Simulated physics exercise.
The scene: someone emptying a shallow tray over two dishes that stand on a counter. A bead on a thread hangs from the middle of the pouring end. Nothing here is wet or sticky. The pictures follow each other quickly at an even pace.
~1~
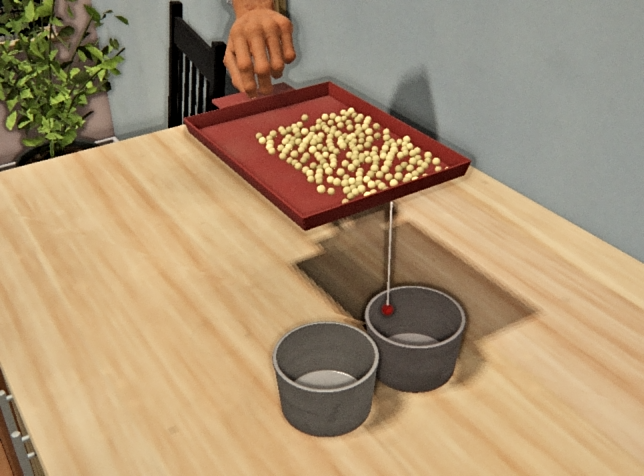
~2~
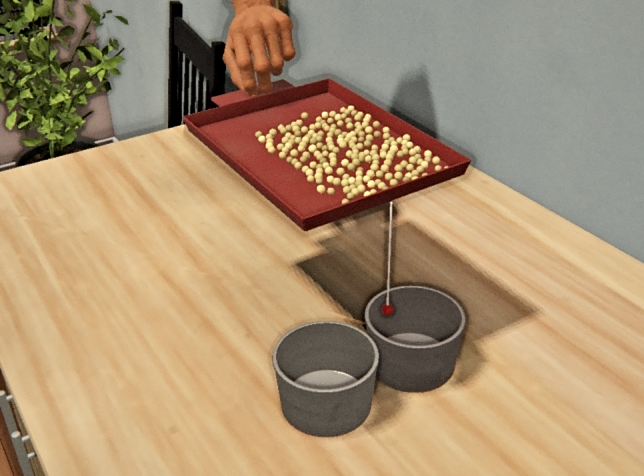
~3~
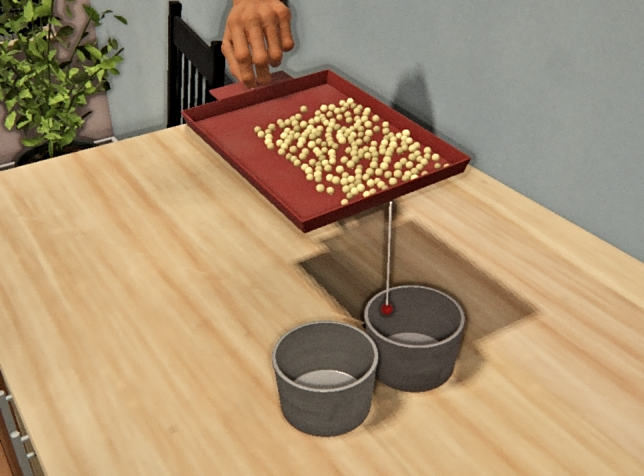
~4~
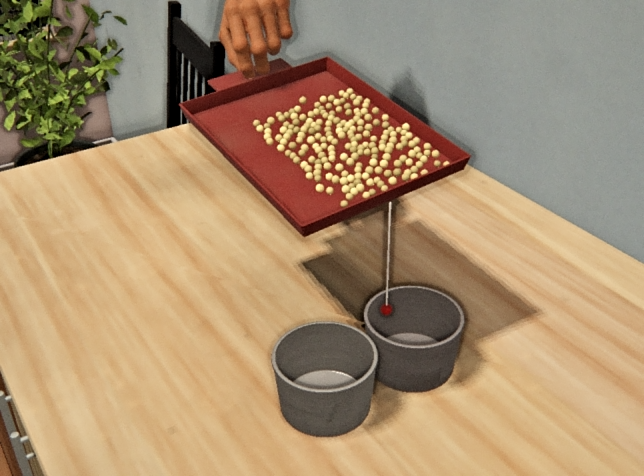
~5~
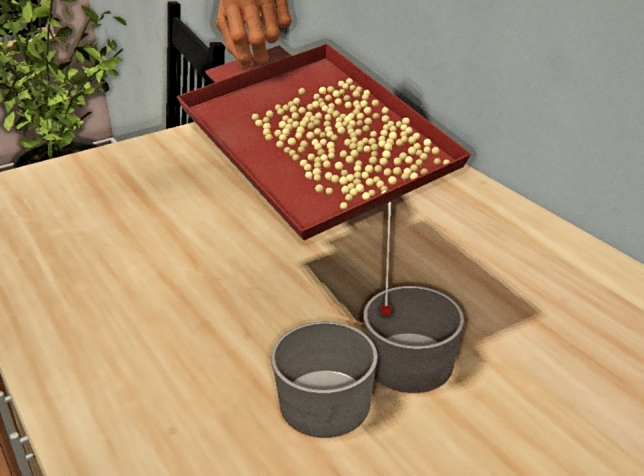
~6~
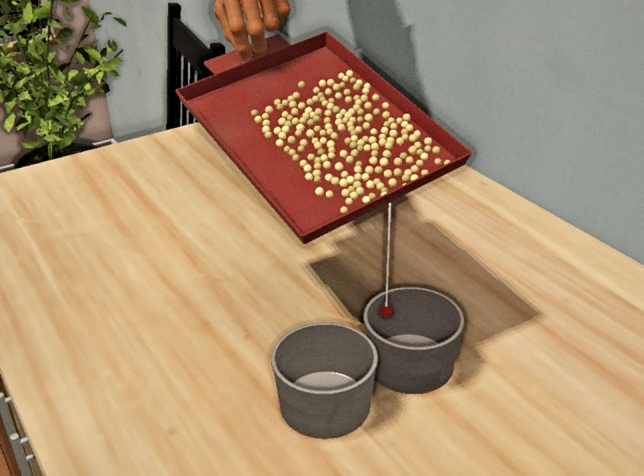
A hand grips the handle of a shallow red tray of pale, round soya beans, above a light wooden counter seen from above at an angle. Two dark grey dishes stand below, a red bead hangs on a thread from the tray's near end, and a leafy plant and black chair are behind. The tray gradually tilts lower at its left corner while the camera stays still.
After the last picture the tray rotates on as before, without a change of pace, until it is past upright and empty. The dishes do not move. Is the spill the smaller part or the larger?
Together they catch more than half.
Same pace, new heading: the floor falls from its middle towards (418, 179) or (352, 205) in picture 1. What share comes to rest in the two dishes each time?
Near 30 % and 60 %.
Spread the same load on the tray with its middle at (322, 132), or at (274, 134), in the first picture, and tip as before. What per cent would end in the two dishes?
The first gives 100 %, the second 100 %.
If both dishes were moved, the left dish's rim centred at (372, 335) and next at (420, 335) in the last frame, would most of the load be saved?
The first try: Less than half. The second: Not half.
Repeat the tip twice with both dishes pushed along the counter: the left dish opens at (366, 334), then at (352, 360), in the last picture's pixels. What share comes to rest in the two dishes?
Near 20 % and 70 %.
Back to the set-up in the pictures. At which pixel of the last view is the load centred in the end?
Around (320, 397).
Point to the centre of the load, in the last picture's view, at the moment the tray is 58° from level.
At about (332, 210).
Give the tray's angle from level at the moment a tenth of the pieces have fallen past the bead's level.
At some 70 degrees.
Just after the last frame, tray tipped steeply; almost all on the tray; just a few in the left dish; just a few outside both; about a tenth in the air.
A moment on, tray tipped right over; roughly a third on the tray; roughly half in the left dish; just a few outside both; roughly a quarter in the air.
Further on, tray tipped past a quarter turn; almost all in the left dish; just a few outside both.
When it is over, tray tipped past a quarter turn; almost all in the left dish; not one in the right dish; just a few outside both.
